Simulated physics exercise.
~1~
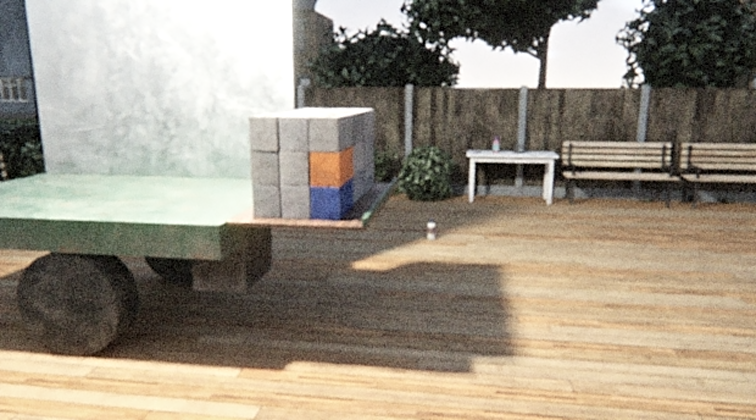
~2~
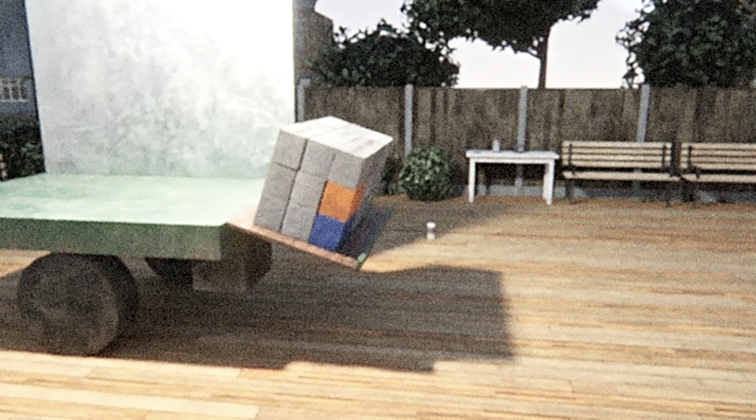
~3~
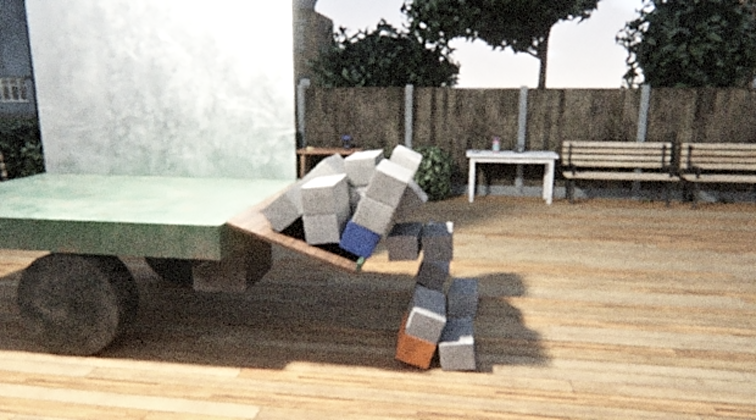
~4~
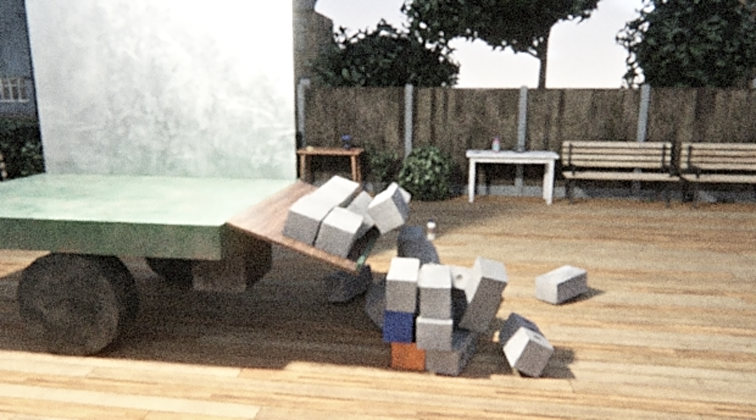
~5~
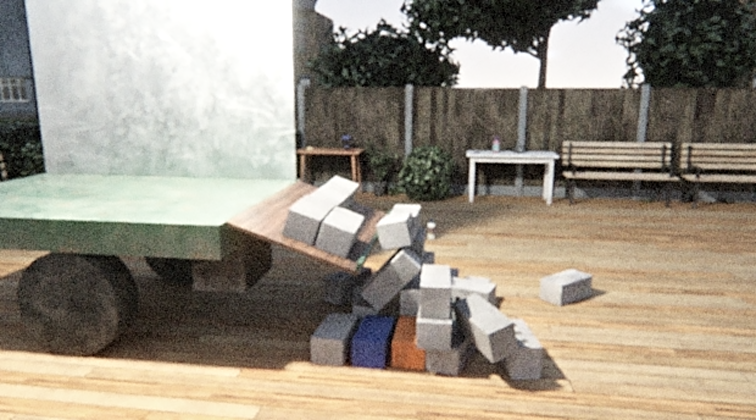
The video shows a stack of grey blocks, with one orange and one blue, on a platform behind a green truck bed as the platform tilts down; the stack leans, breaks apart and tumbles to the ground, leaving most blocks heaped below and a few on the slope.
